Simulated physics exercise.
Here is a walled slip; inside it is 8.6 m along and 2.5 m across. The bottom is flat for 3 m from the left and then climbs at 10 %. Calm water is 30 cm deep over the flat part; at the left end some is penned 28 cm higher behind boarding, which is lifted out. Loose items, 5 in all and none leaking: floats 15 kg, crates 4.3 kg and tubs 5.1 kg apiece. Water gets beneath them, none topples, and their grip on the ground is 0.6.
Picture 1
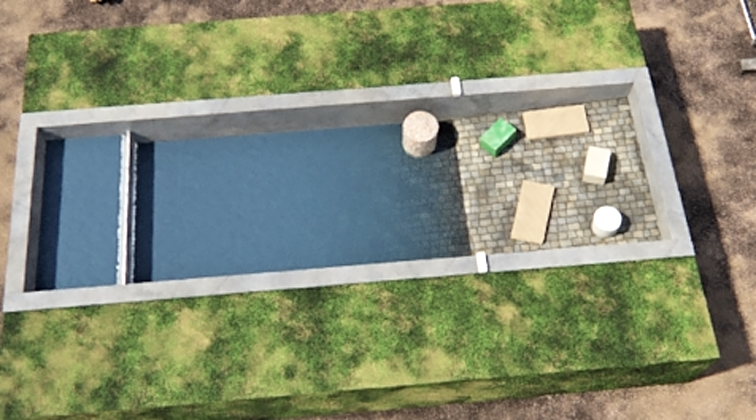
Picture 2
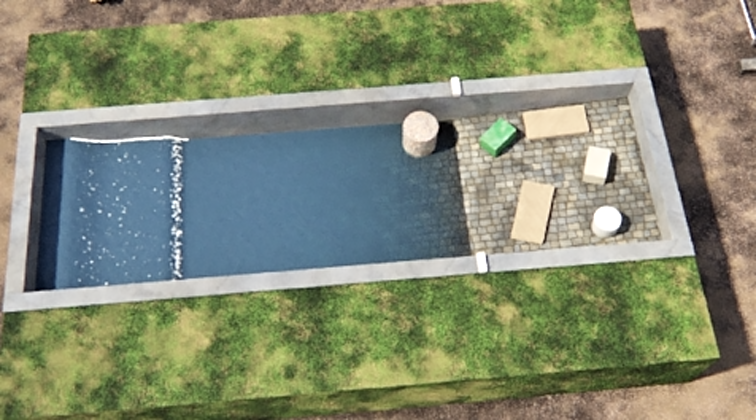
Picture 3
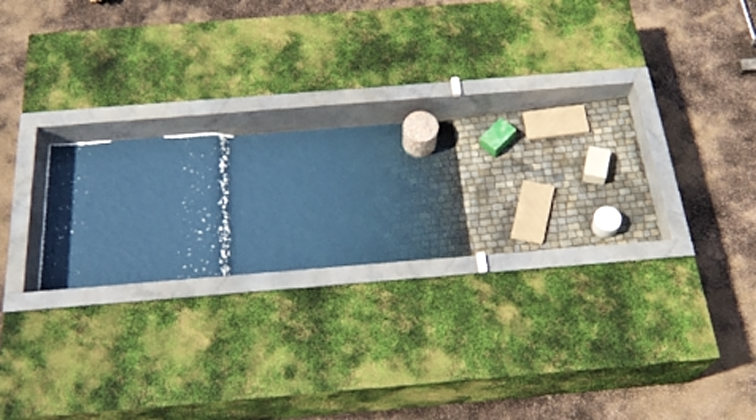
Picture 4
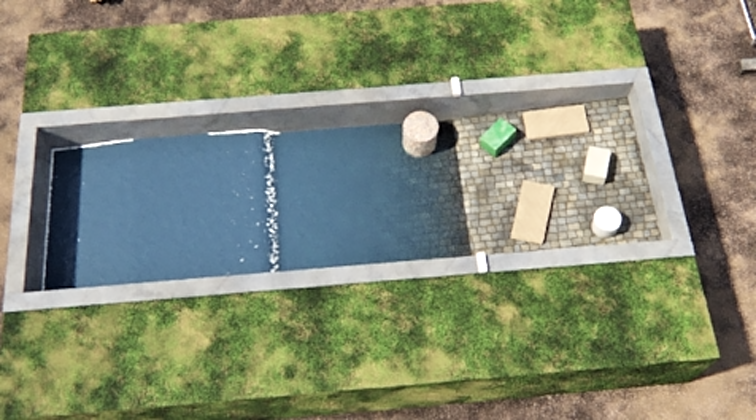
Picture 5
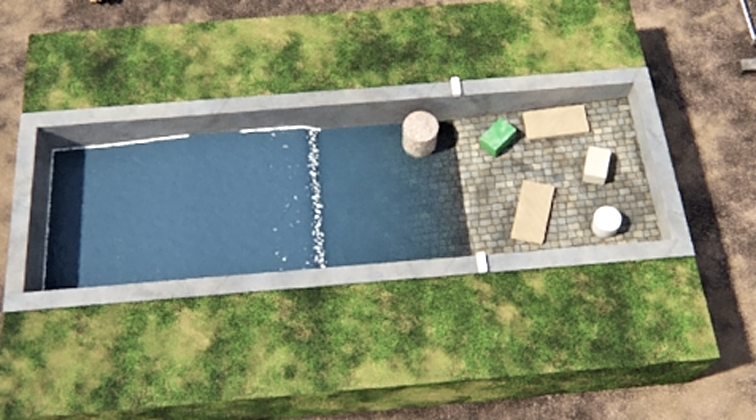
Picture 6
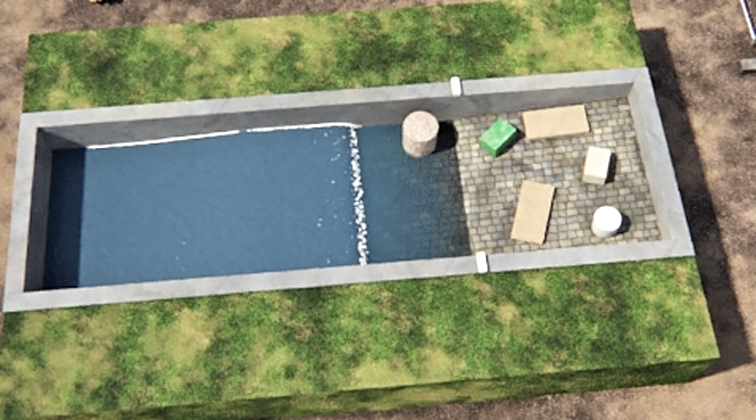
In the video, a board penning water at the left end of a walled basin disappears, and a foamy wave travels rightward across the pool toward a round pillar, while the blocks and slabs on the paved right end stay still.
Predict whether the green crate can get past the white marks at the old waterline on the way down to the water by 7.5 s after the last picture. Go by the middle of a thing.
The green crate crosses.
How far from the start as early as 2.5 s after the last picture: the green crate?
About 5 cm.
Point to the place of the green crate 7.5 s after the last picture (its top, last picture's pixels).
Near (403, 162).
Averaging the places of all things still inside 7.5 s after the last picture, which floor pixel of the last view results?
At about (424, 209).
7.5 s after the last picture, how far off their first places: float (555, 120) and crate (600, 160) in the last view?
In that order: 150 cm, 350 cm.
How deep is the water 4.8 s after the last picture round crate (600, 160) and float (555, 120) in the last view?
Roughly 3 and 10 cm.
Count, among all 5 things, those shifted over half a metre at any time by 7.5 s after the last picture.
That makes 4.
Then, 0.6 s after the last picture the green crate is near (500, 133), 0.0 m from its start, aground; 0 of 5 are over the mark; 0 afloat.
Then, 2.5 s after the last picture the green crate is near (504, 130), 0.1 m from its start, afloat; 0 of 5 are over the mark; 2 afloat.
Then, 4.8 s after the last picture the green crate is near (370, 167), 2.0 m from its start, afloat; 2 of 5 are over the mark; 4 afloat.
Then, 7.5 s after the last picture the green crate is near (403, 162), 1.5 m from its start, afloat; 3 of 5 are over the mark; 3 afloat.
